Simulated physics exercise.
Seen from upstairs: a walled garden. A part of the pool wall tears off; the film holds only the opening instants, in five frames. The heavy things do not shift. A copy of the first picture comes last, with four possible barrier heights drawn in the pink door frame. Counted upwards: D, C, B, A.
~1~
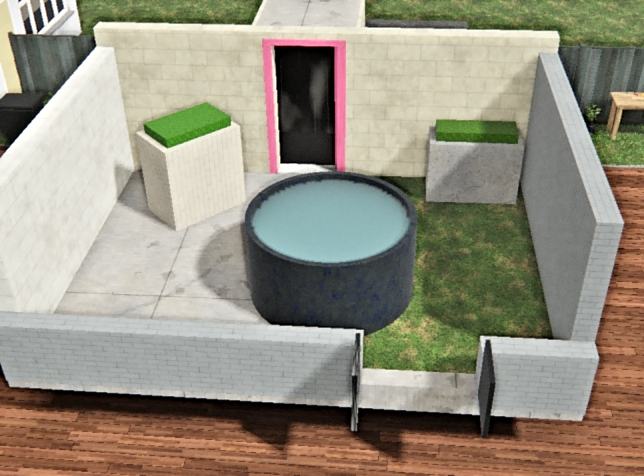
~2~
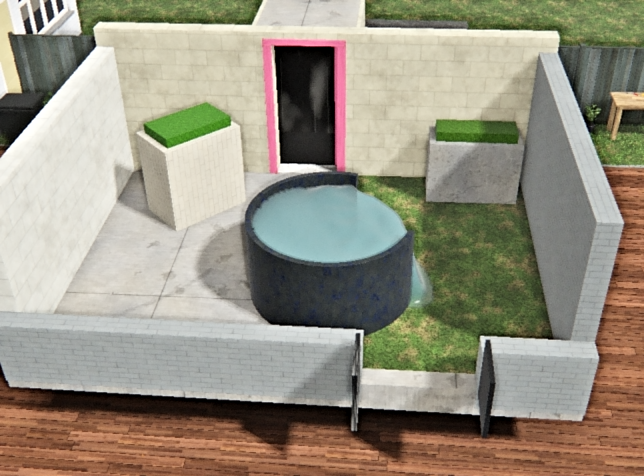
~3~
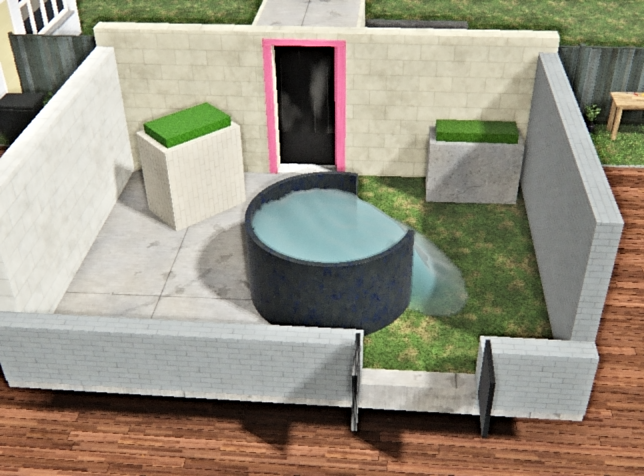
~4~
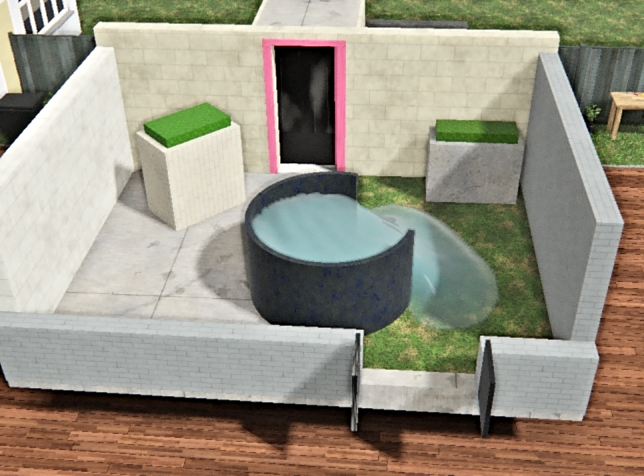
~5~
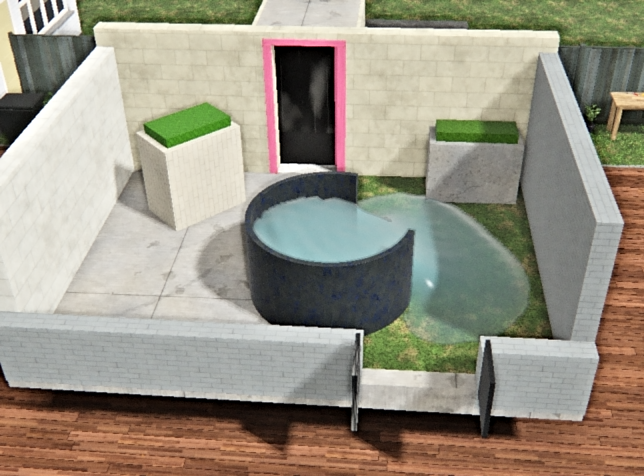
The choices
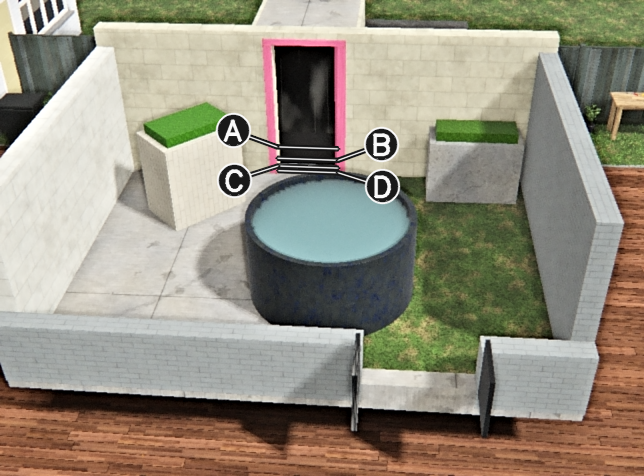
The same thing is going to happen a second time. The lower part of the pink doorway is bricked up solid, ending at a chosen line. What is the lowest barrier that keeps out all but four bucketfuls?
Use mark C.
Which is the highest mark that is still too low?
That would be D.
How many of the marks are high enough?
Three of the four.
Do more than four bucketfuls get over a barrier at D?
Yes, that goes wrong.
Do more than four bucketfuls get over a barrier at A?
No.
On the marked copy, A at (307, 147); B at (307, 159); C at (307, 167); D at (308, 171); from the bottom up D, C, B, A.
For mark A, nothing gets over.
For mark B, nothing gets over.
For mark C, a bucket or two gets in.
For mark D, about 12 bucketfuls get in.
